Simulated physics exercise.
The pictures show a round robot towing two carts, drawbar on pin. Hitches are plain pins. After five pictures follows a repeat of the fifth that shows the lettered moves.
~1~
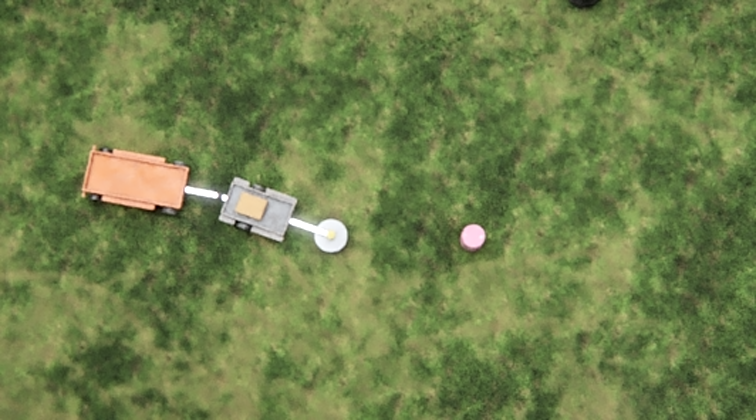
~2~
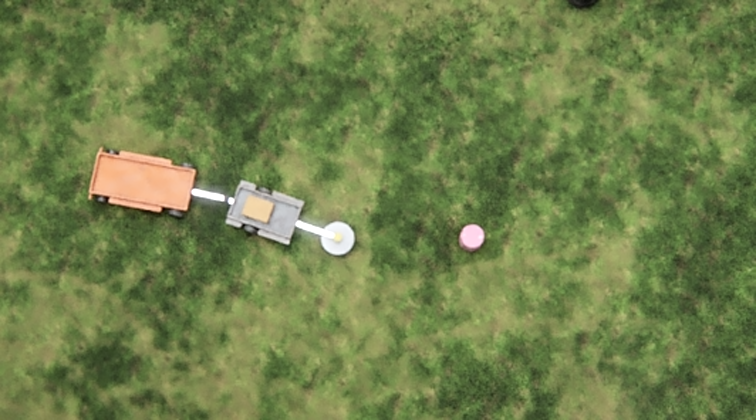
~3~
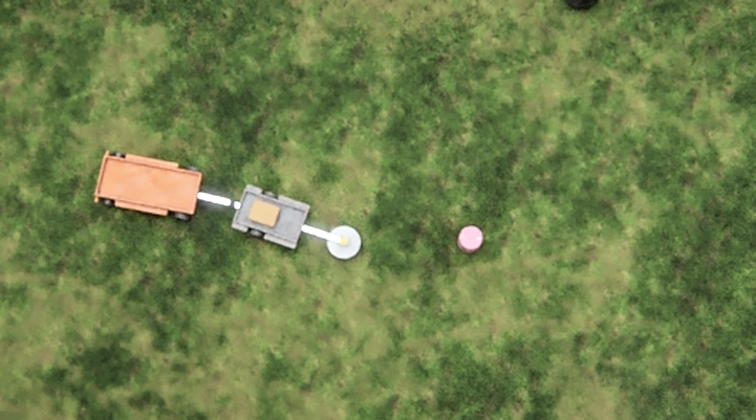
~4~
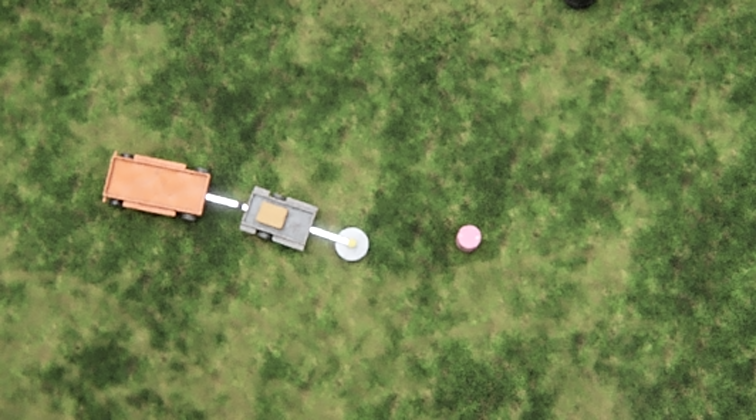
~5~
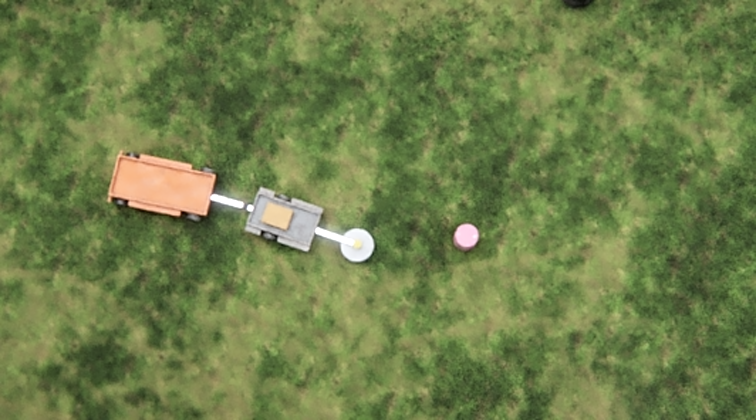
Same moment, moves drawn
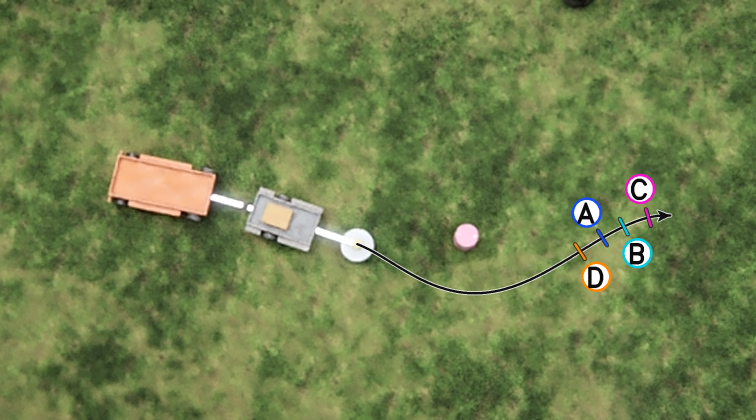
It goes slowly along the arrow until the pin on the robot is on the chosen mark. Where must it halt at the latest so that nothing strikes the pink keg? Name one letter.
Mark A.
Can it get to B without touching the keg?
No.
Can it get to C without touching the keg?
No.
On the marked copy, A at (602, 238); B at (624, 227); C at (648, 218); D at (580, 252); the route from (357, 244) via (517, 285) to (671, 215).
With A. Early on, robot (440, 289), last cart (251, 211).
Further on, robot (531, 280), last cart (332, 242).
At the end, robot (601, 239), last cart (404, 263); nothing has been touched.
As for the rest, B is too far, the keg has been hit; C is too far, the keg has been hit; D is safe but short.
